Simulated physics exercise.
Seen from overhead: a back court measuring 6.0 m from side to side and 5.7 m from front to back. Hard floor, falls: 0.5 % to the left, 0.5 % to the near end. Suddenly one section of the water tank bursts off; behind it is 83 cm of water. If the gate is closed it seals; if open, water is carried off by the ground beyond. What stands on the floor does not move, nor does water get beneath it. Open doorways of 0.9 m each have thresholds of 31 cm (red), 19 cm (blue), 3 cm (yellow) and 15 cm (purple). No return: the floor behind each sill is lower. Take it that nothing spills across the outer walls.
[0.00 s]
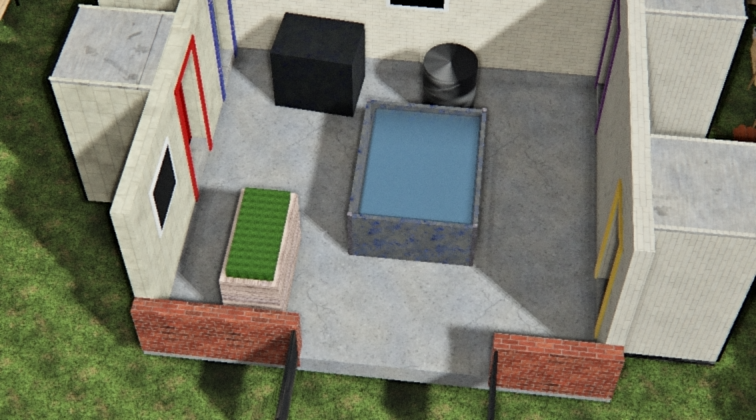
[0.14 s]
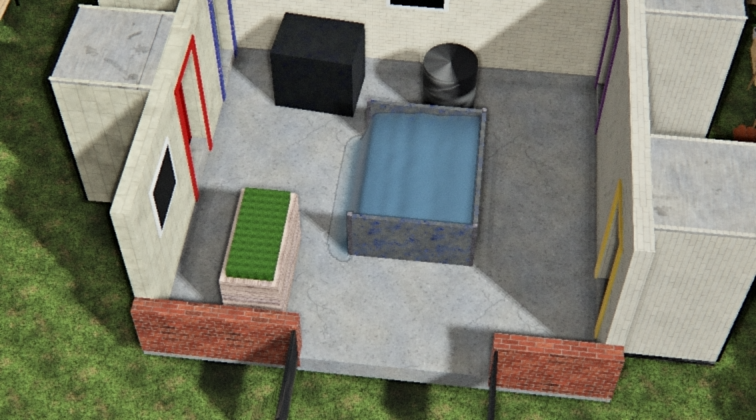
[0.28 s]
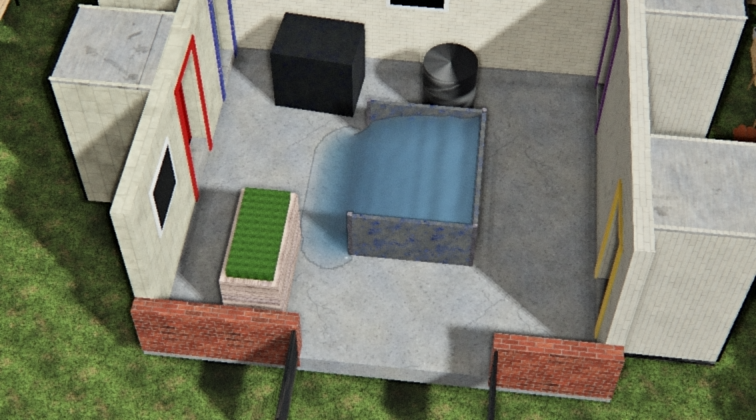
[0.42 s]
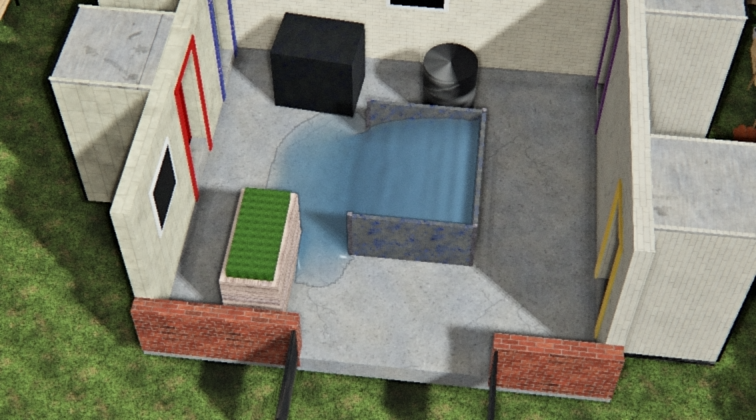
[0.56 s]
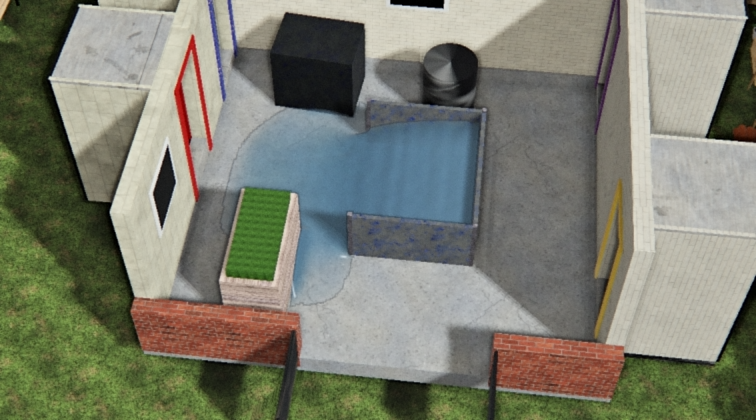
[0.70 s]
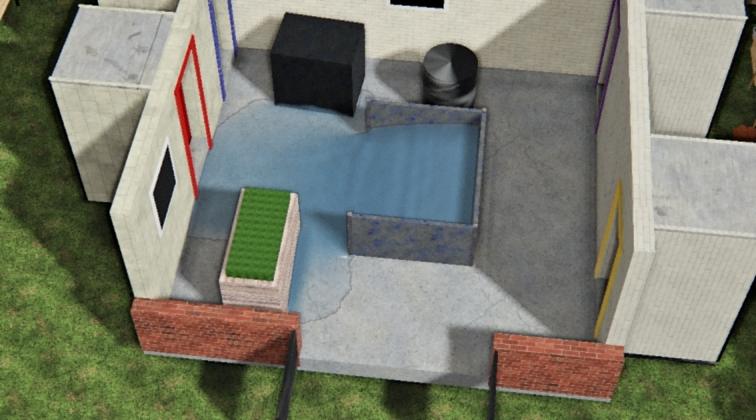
Water poured out through the open left side of a raised tank in a walled court, spreading across the grey floor, around a grass-topped planter and over to the wall with the red doorway.
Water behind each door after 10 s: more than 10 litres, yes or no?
Red door: Yes; blue door: Yes; yellow door: Yes; purple door: No.
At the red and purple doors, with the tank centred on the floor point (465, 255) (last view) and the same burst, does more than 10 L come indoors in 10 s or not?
For the red door, the amount is too high; for the purple door, the amount is acceptable.
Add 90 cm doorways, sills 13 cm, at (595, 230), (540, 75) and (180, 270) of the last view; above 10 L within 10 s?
In turn: Under, under, past it.
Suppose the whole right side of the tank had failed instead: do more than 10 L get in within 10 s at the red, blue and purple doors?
In that case, red door: Less than that, blue door: Less than that, purple door: More than that.
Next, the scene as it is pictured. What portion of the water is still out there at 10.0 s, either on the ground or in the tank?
Around 76 per cent of the water.
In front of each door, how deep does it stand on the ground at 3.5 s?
Door by door, in cm: Red reads 19, blue reads 32, yellow reads 0, purple reads 0.
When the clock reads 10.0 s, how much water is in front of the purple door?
It comes to near 6.5 cm.
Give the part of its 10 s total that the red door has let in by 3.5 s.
Some 100 in a hundred.
After 1.4 s water covers 35 % of the floor and is deepest (56 cm) near (200, 189); red door 54 cm at the sill, 69 L in, blue door 15 cm at the sill, 0 L in, yellow door not reached, purple door not reached.
After 2.2 s water covers 45 % of the floor and is deepest (46 cm) near (238, 49); red door 42 cm at the sill, 147 L in, blue door 21 cm at the sill, 5 L in, yellow door not reached, purple door not reached.
After 3.5 s water covers 55 % of the floor and is deepest (34 cm) near (162, 329); red door 19 cm at the sill, 165 L in, blue door 32 cm at the sill, 34 L in, yellow door not reached, purple door not reached.
After 6.0 s water covers 90 % of the floor and is deepest (19 cm) near (269, 99); red door 16 cm at the sill, 165 L in, blue door 16 cm at the sill, 72 L in, yellow door 6 cm at the sill, 3 L in, purple door 9 cm at the sill, 2 L in.
After 10.0 s water covers 100 % of the floor and is deepest (14 cm) near (338, 211); red door 9 cm at the sill, 166 L in, blue door 8 cm at the sill, 72 L in, yellow door 6 cm at the sill, 32 L in, purple door 6 cm at the sill, 2 L in.
